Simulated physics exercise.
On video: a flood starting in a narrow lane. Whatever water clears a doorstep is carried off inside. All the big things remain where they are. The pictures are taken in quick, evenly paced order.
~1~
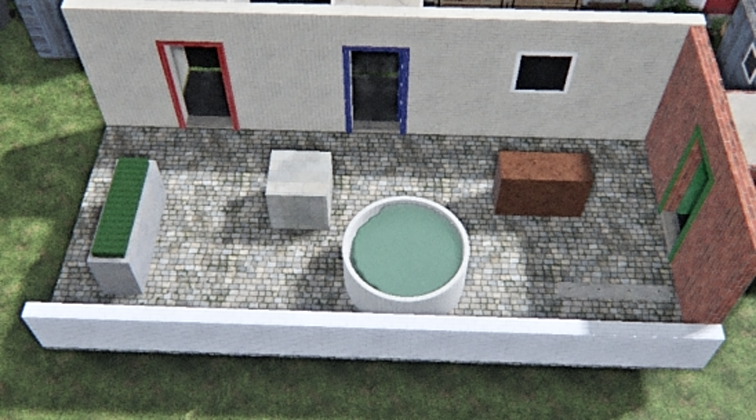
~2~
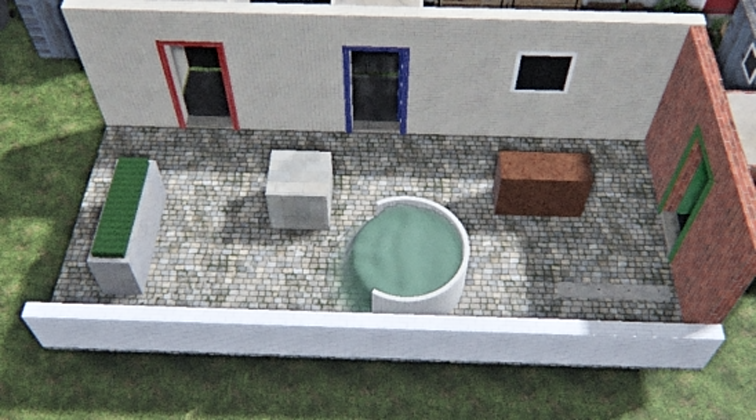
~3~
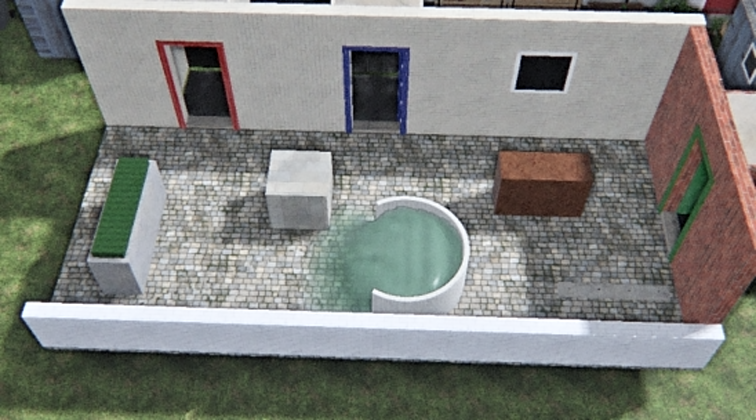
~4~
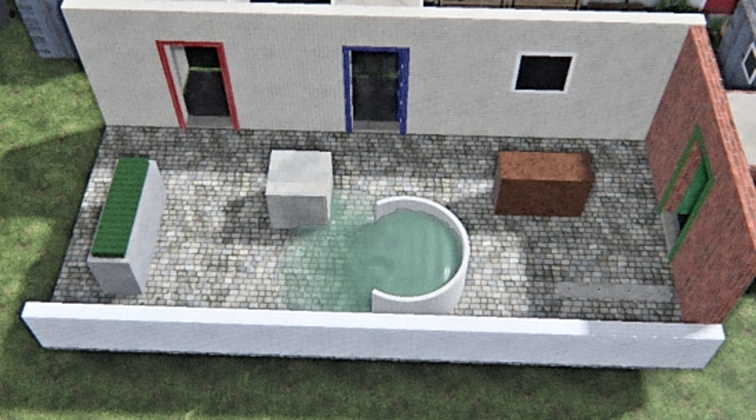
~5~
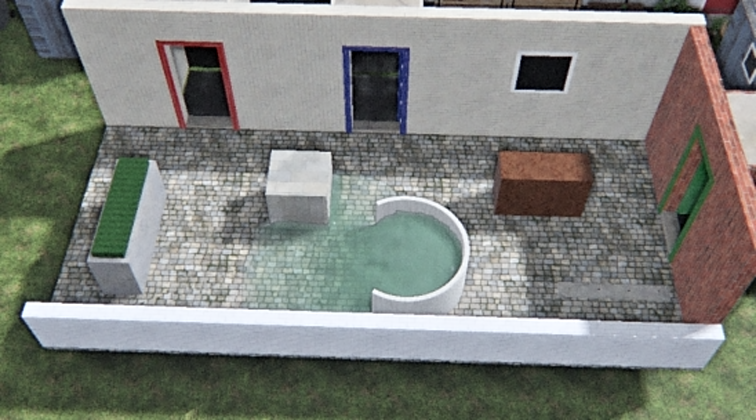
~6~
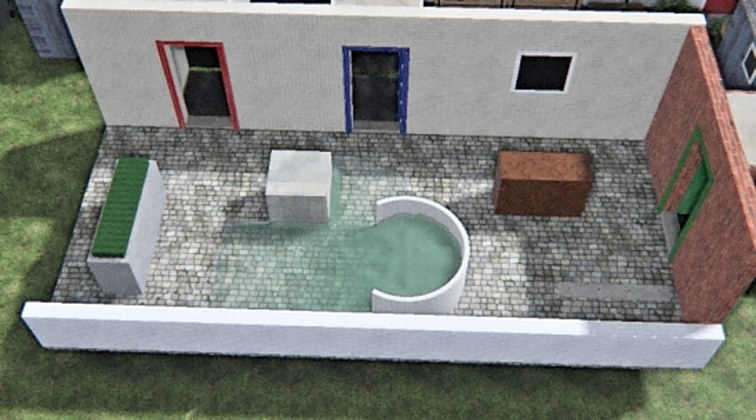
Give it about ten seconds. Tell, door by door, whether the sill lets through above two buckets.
The blue door will let through over two buckets, the green door will let through no more than two buckets, the red door will let through over two buckets.
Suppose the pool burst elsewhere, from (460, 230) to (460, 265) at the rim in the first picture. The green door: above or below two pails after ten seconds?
Note: Green door crosses the line.
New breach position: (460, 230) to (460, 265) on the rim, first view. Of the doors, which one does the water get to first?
It's the one in green.
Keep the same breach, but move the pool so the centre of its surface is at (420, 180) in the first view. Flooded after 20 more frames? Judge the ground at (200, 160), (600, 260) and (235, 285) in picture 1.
Soaked, spared, soaked.
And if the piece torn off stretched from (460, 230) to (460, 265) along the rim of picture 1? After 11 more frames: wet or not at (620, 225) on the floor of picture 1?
Answer: Soaked.
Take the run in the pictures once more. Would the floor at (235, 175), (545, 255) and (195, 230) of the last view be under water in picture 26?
Lab note, in the order given: Wet through, unwetted, wet through.
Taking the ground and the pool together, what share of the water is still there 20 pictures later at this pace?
Near 78 in a hundred.
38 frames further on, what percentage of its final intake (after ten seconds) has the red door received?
It comes to around 90 percent of the ten-second total.
A moment on, water covers 35 % of the floor; the blue door under two buckets in, the green door not reached, the red door not reached.
Next, water covers 45 % of the floor; the blue door over two buckets in, the green door not reached, the red door wet at the sill, nothing in.
Then, water covers 50 % of the floor; the blue door over two buckets in, the green door not reached, the red door over two buckets in.
Later, water covers 60 % of the floor; the blue door over two buckets in, the green door not reached, the red door far over two buckets in.
In the end, water covers 85 % of the floor; the blue door over two buckets in, the green door not reached, the red door far over two buckets in.
